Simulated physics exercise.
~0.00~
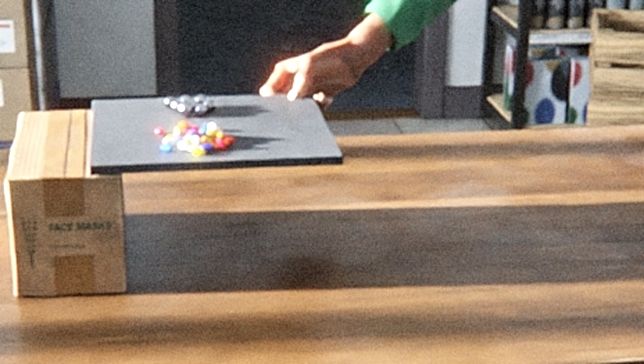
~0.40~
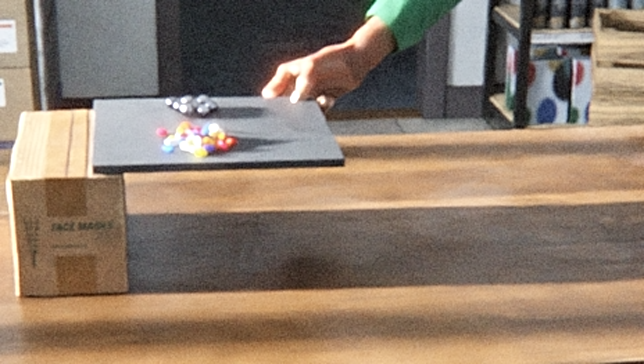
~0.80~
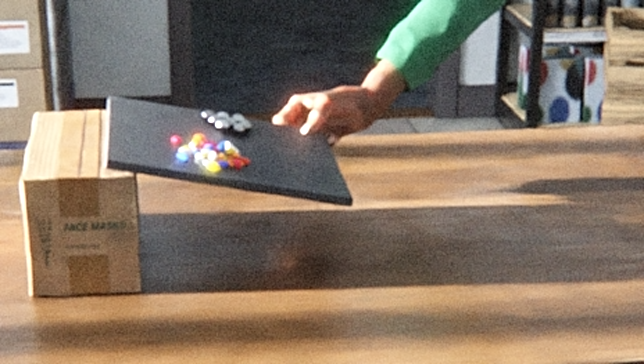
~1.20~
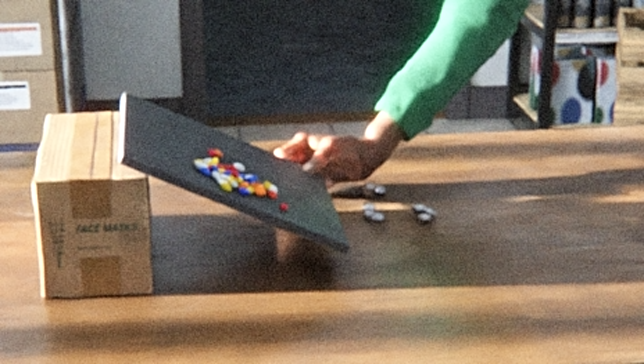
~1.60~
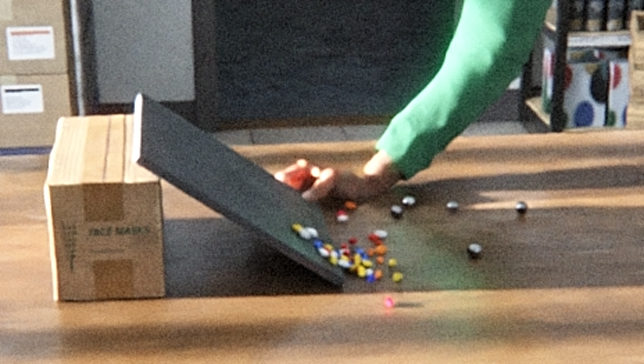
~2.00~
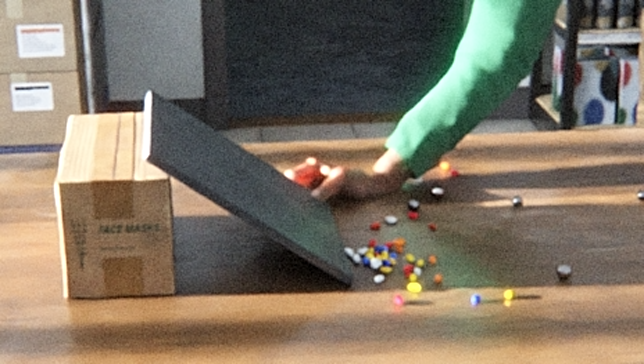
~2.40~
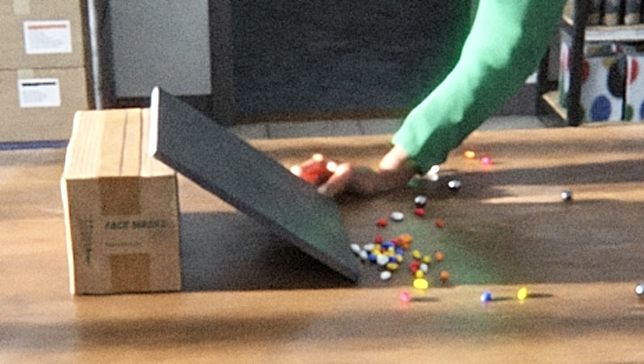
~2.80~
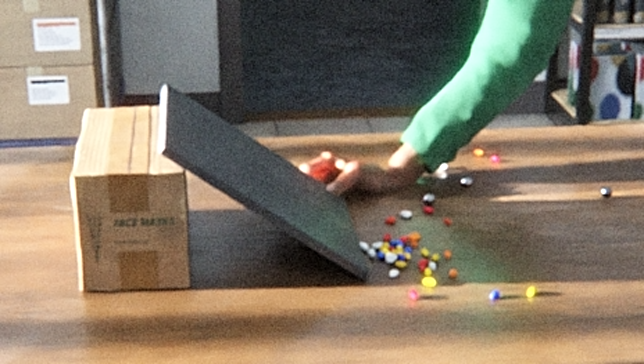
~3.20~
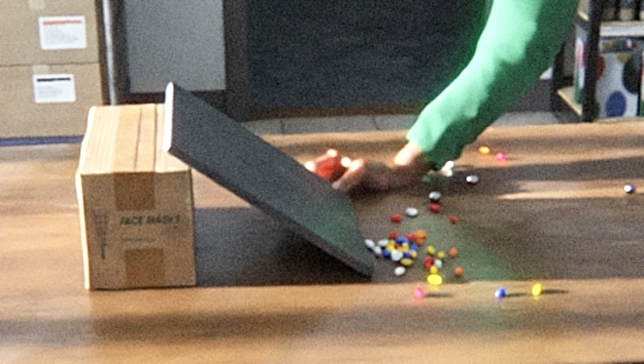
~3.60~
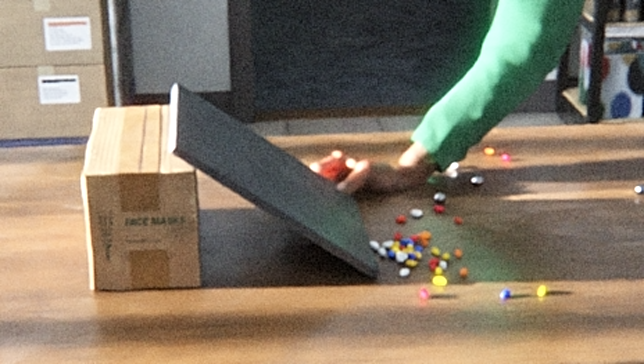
A dark board holding silvery balls behind a pile of colorful little pieces was tipped down to the right by a hand until it rested on the table; the silvery ones rolled far away, while most colorful ones stopped near its lower edge.
